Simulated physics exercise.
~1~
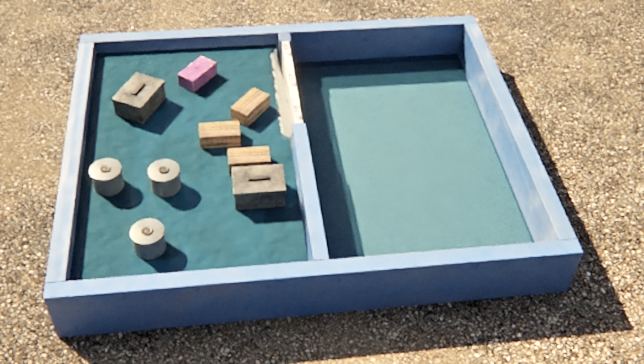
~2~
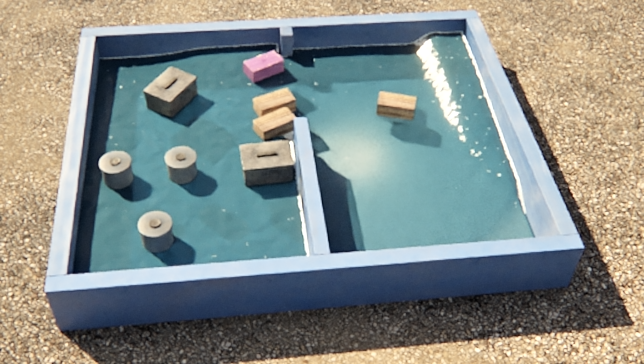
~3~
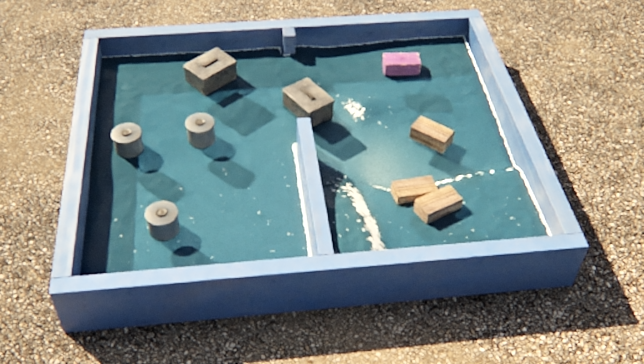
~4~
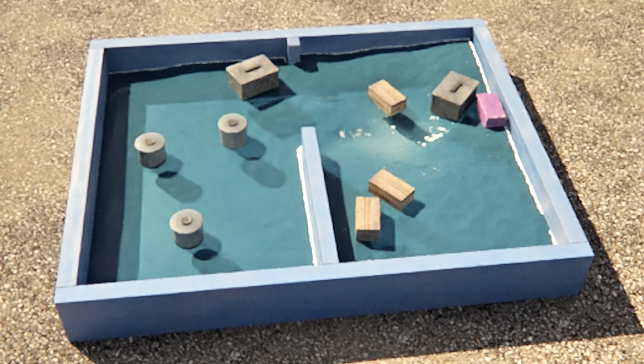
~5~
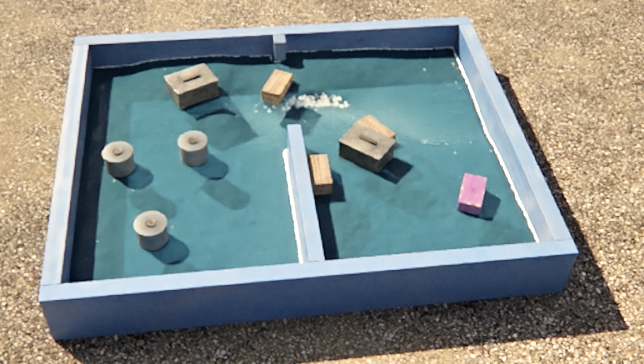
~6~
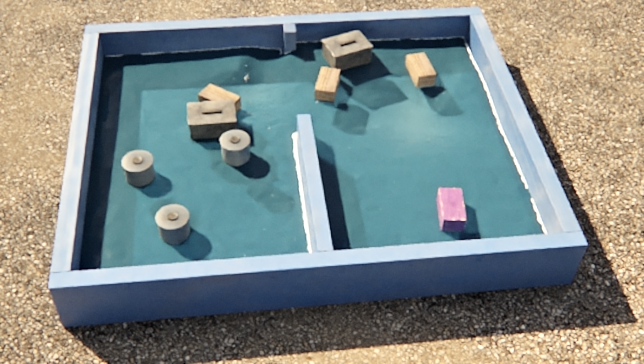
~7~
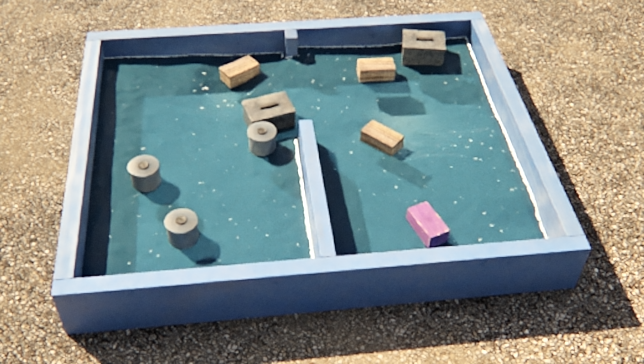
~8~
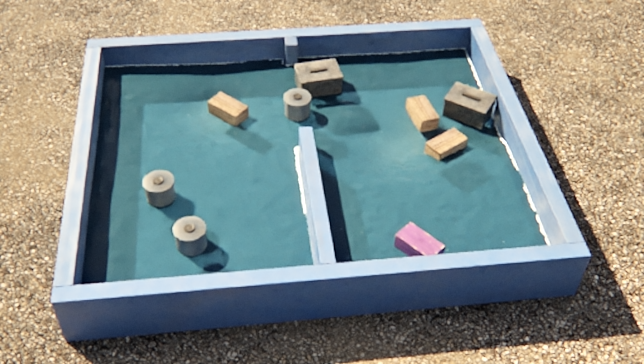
A shallow, blue-walled basin of teal water sits on sunlit gravelly ground, seen from above at a slant by a gently swaying camera. Left of its divider float a purple block, three tan blocks, two grey slotted boxes and three pale round floats. The divider's far part disappears, and a tan block passes right, followed by the purple block, the other tan blocks and a grey box. Pieces circle, some returning left, while the purple block curves down the right side. Finally it floats by the near wall, with both grey boxes and two tan blocks also right.
